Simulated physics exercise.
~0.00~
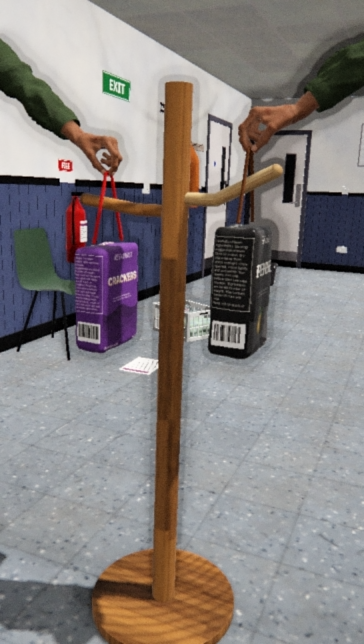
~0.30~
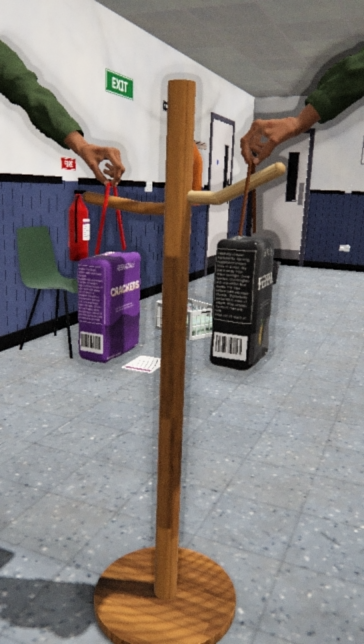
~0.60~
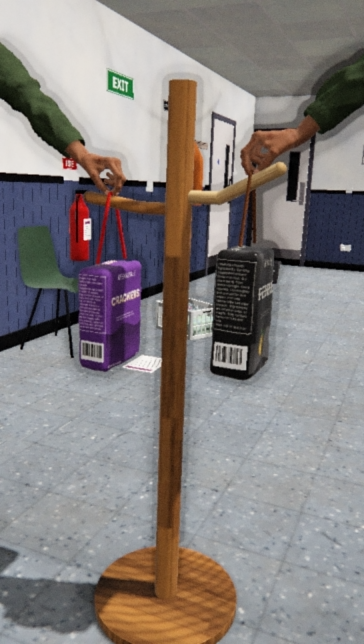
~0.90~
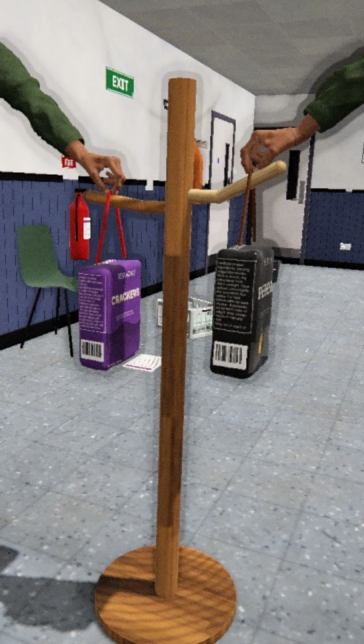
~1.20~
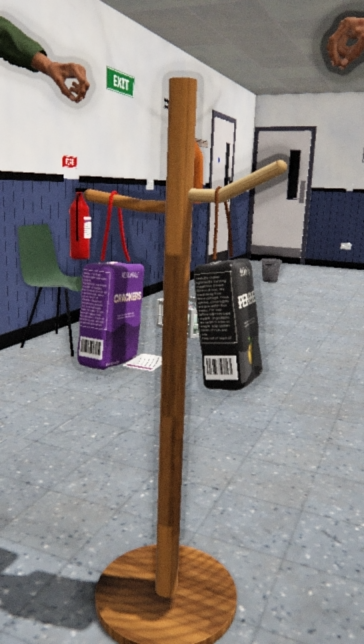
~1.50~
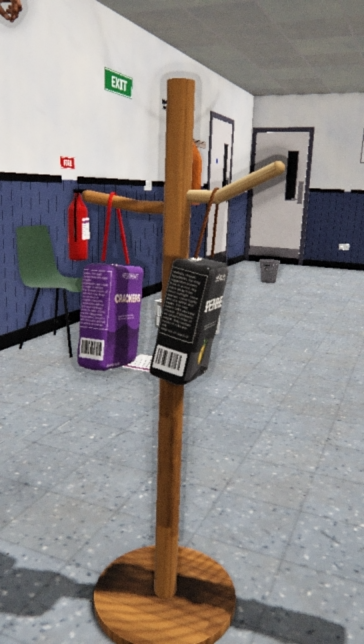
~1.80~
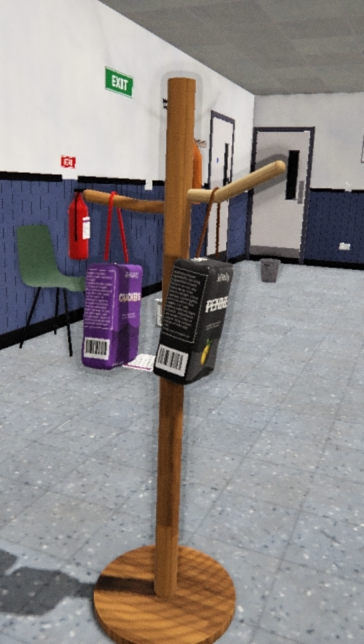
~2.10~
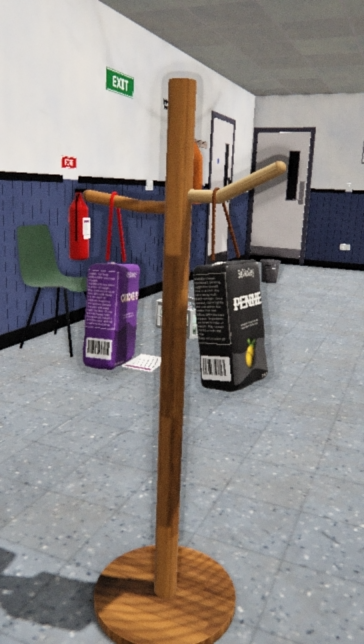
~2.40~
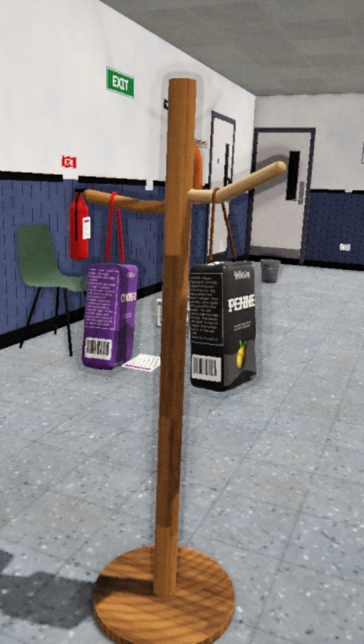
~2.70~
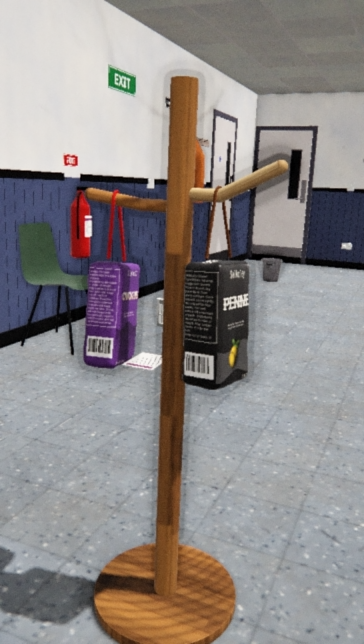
A purple bag and a black one were lowered by two hands onto the pegs of a wooden stand, and once the hands let go and drew away, the black bag swung left and back while the purple one barely turned, both still hanging by their loops.
